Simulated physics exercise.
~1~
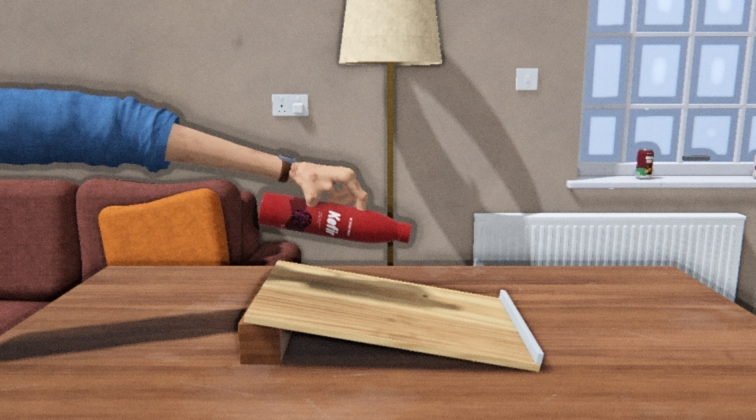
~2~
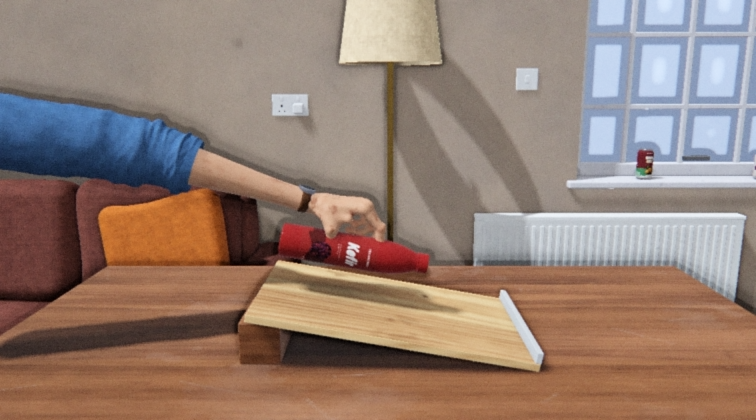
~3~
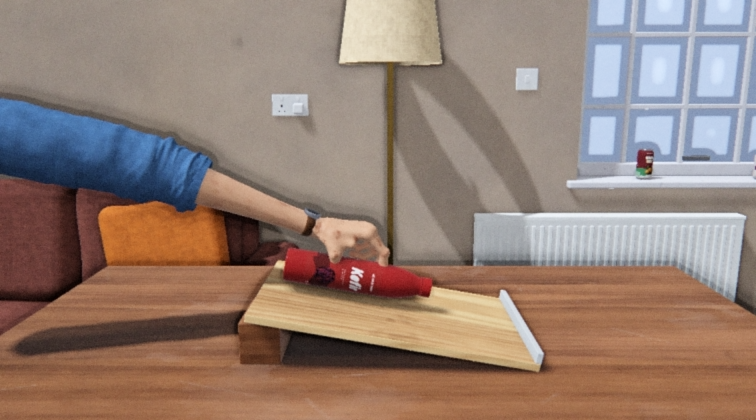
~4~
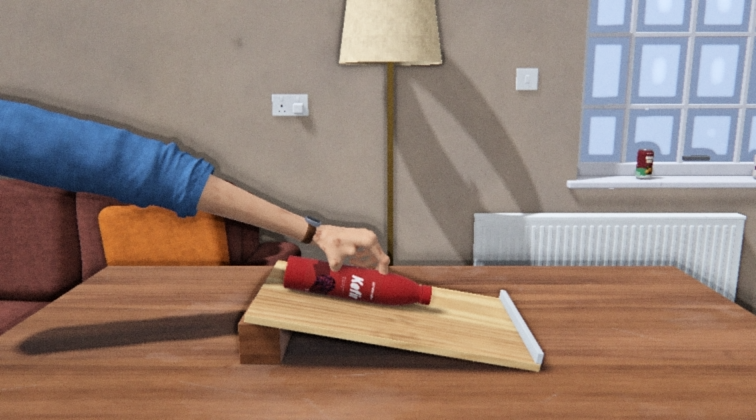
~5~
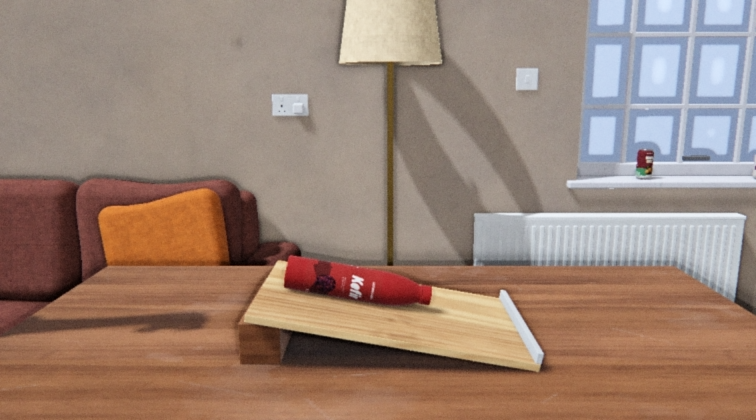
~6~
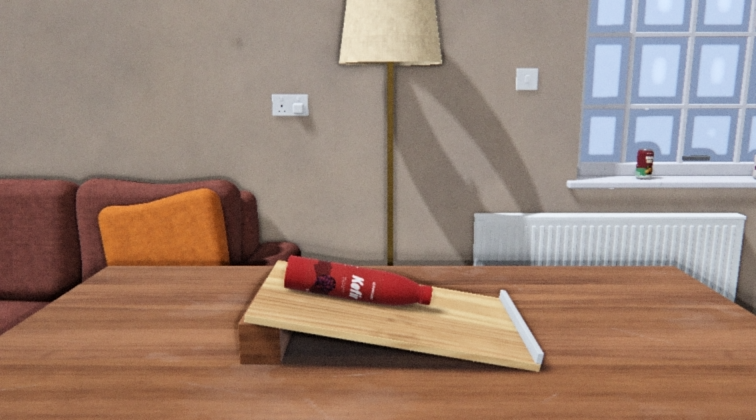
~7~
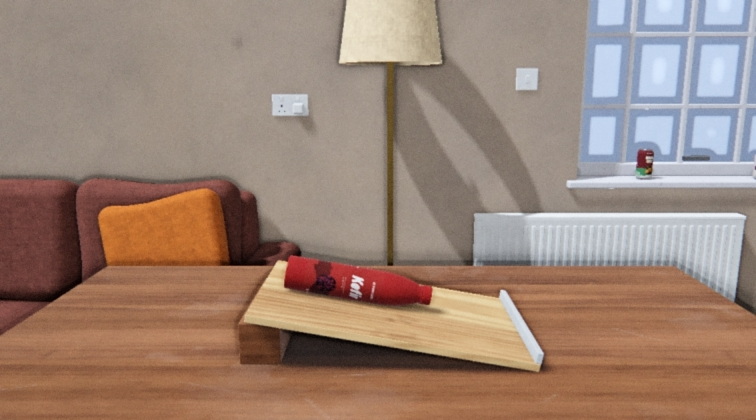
On a sloping wooden board, a hand lays a red bottle, which stays still.
